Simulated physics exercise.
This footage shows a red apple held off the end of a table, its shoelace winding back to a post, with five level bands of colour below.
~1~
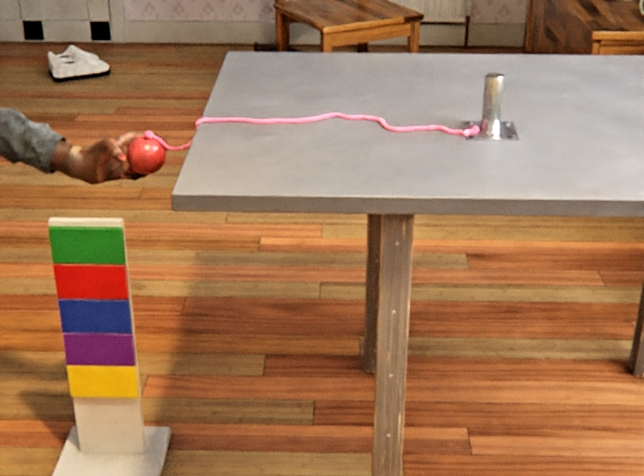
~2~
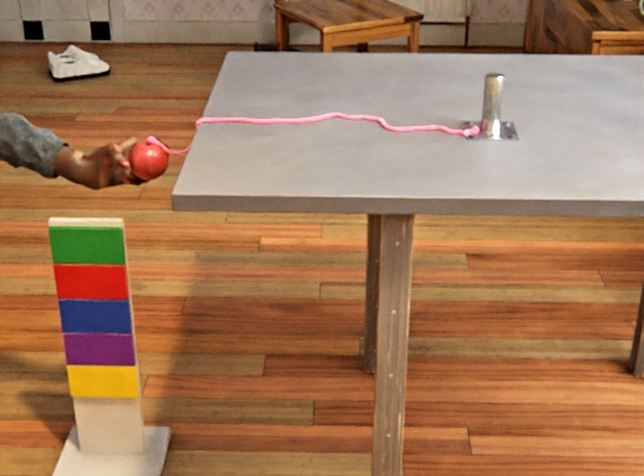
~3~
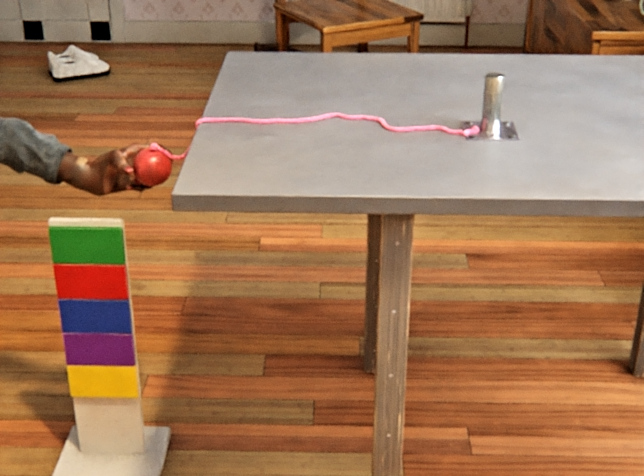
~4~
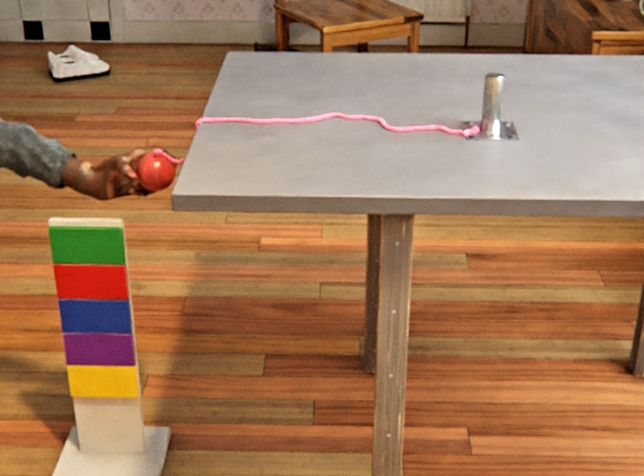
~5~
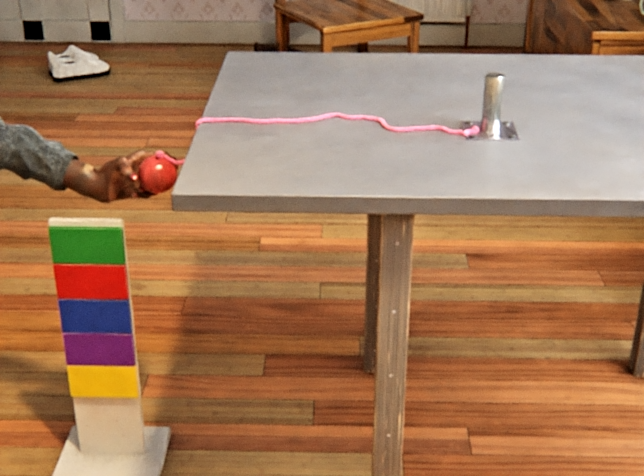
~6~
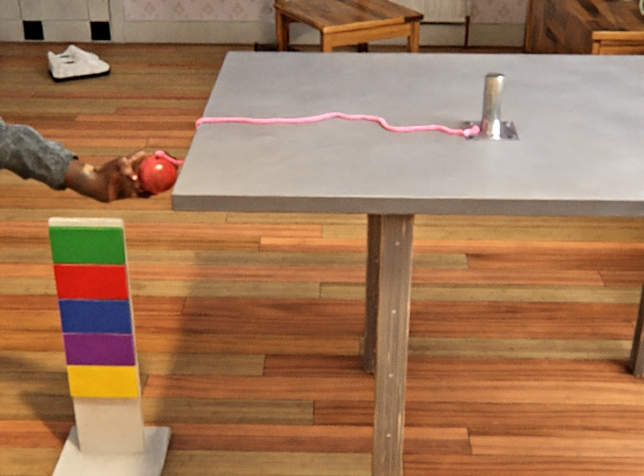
A hand held a red apple just off the left end of a gray table, its pink shoelace winding back to a metal post, and moved it slightly right above the colored bands.
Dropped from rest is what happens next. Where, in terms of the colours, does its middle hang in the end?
The green one.
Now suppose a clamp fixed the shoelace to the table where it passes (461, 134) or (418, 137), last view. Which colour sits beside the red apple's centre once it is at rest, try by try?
Note: Try 1 green; try 2 green.
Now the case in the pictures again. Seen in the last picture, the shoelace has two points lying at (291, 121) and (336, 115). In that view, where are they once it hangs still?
One finishes at (248, 120) and the other at (297, 122).
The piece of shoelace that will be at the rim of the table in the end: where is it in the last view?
At (241, 120).
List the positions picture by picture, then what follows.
Red apple (146, 155); green (86, 247); red (91, 283); blue (95, 317); purple (99, 350); yellow (103, 382), in the first frame.
Red apple (149, 160); shoelace through (454, 132) (388, 128) (336, 115) (269, 122) (200, 126), in the second frame.
Red apple (152, 167), in the third frame.
Red apple (156, 172); shoelace through (454, 132) (388, 128) (336, 115) (269, 122) (200, 126), in the fourth frame.
Red apple (158, 174), in the fifth frame.
Red apple (158, 174); shoelace through (454, 132) (388, 128) (336, 115) (269, 122) (200, 126), in the sixth frame.
Soon after, apple near (219, 242); level with green.
After that, apple near (183, 248); level with green.
In the end, apple near (211, 250); level with green. Its centre hangs level with the green band.
